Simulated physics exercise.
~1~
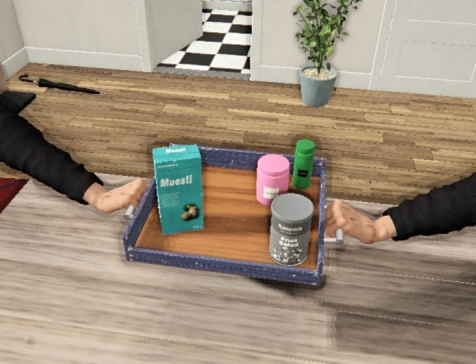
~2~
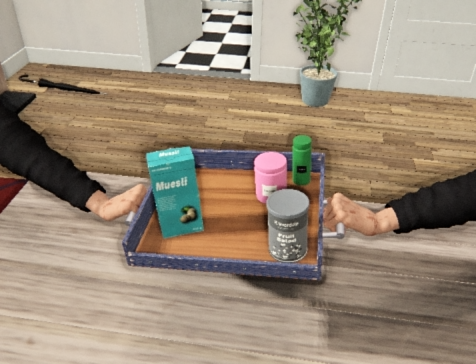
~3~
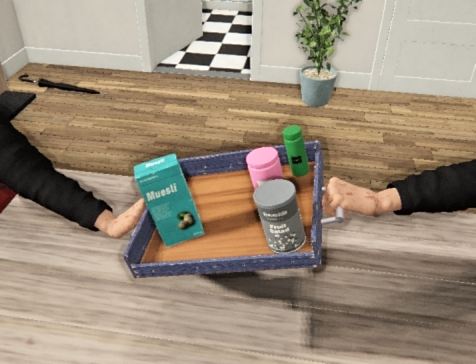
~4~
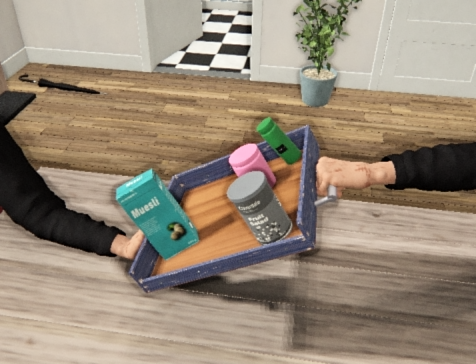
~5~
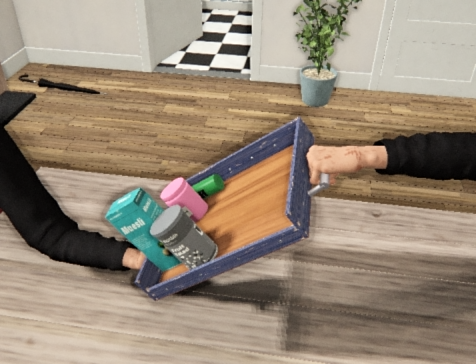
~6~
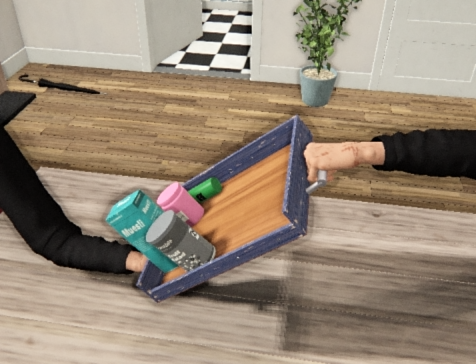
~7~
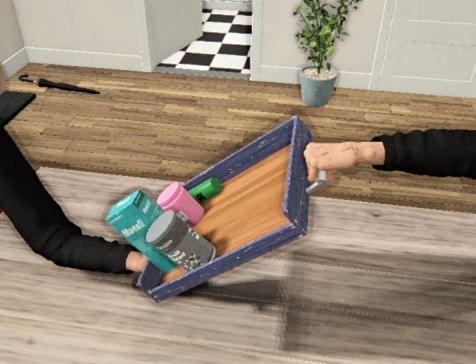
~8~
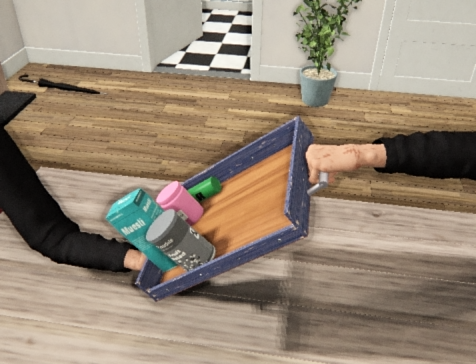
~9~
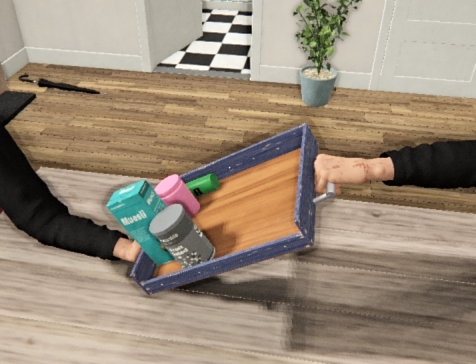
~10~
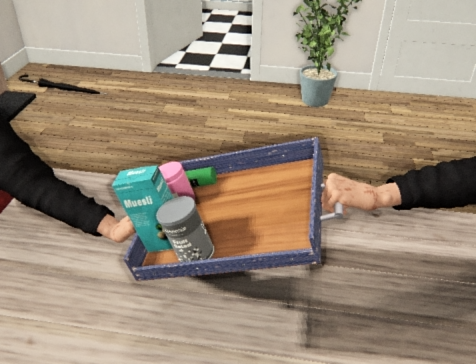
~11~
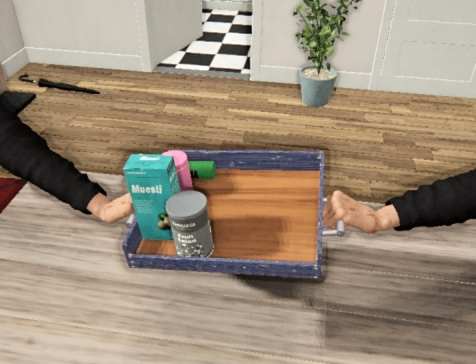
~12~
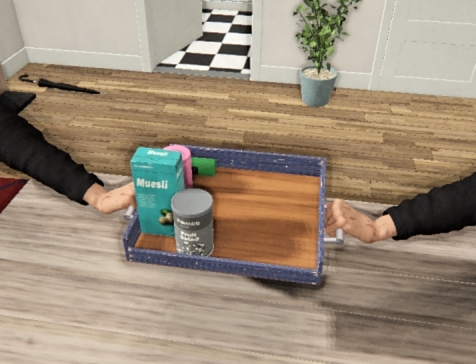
Two hands tilt a tray left and level it, leaving its containers bunched left, one toppled.
